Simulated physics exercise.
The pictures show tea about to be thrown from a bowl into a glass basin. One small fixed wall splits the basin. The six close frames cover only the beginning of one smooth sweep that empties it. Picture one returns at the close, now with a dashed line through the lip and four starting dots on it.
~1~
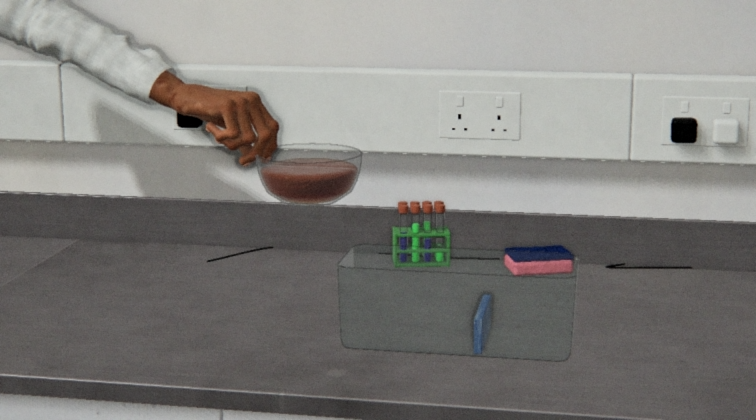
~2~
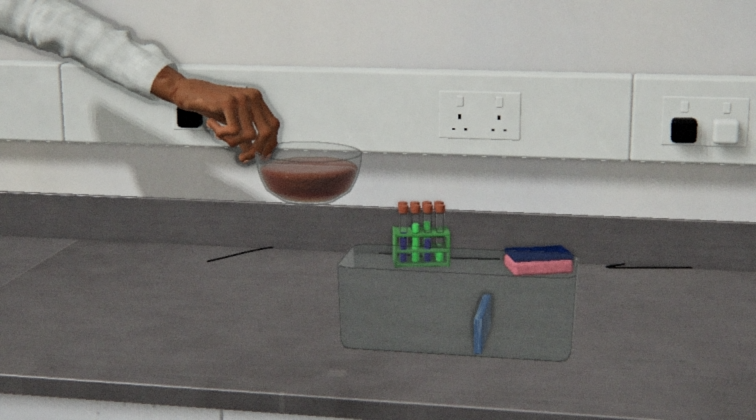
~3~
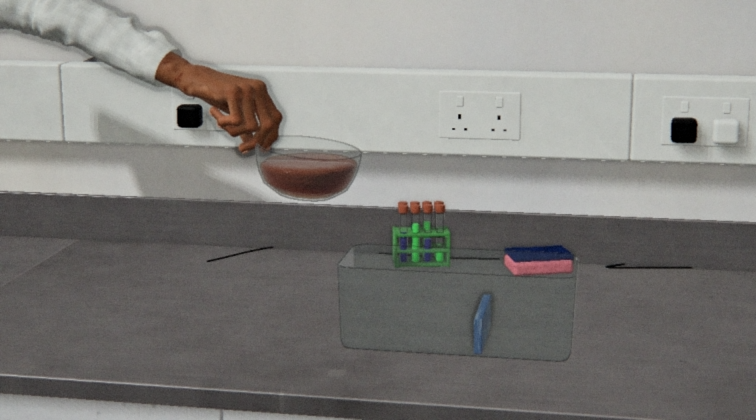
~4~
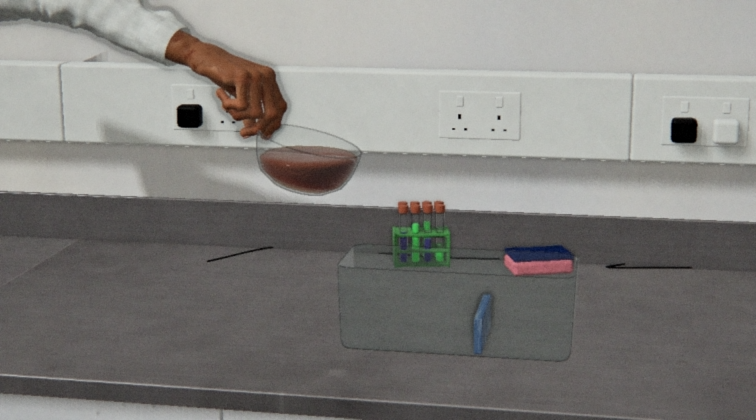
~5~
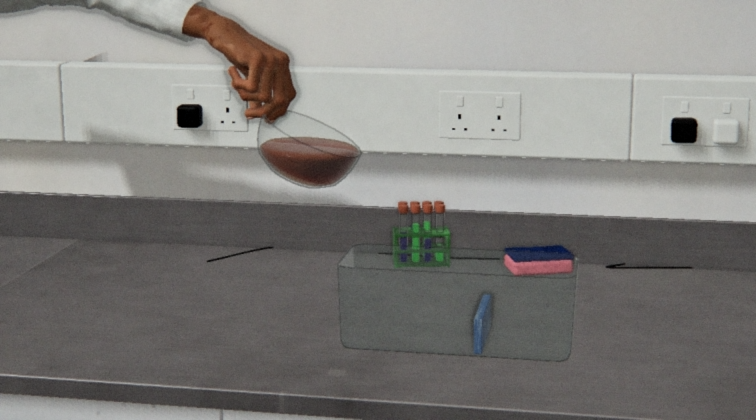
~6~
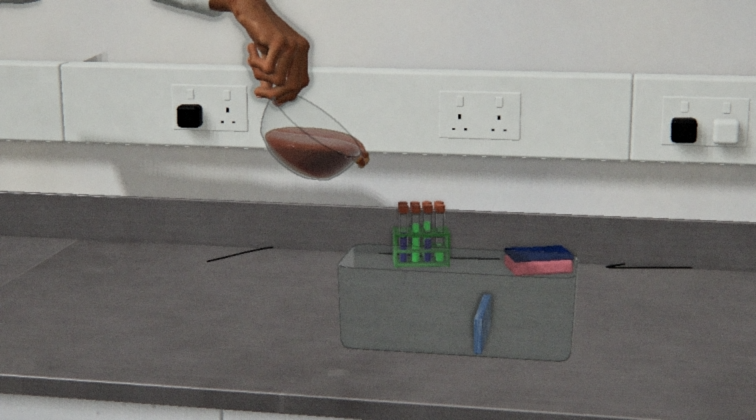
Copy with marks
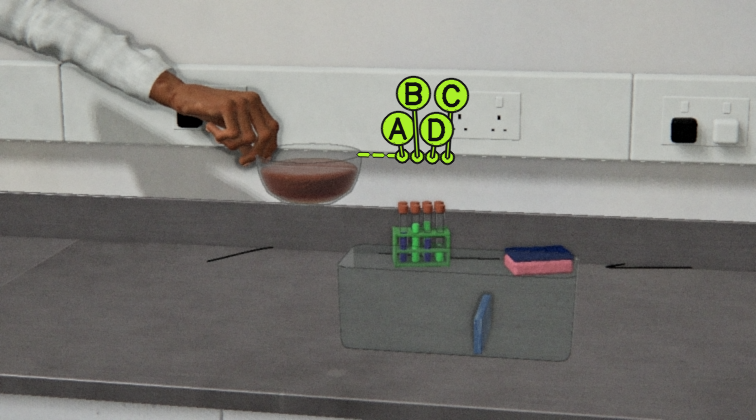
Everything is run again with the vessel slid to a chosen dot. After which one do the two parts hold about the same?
Spot A does it best.
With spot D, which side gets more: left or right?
The right side.
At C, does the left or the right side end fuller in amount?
The right one.
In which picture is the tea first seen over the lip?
Picture 6.
On the marked copy, A at (402, 156); B at (417, 156); C at (447, 157); D at (432, 157).
If A is chosen, about 49 % ends left of the wall and 50 % right of it.
If B is chosen, about 22 % ends left of the wall and 77 % right of it.
If C is chosen, about 7 % ends left of the wall and 92 % right of it.
If D is chosen, about 9 % ends left of the wall and 90 % right of it.
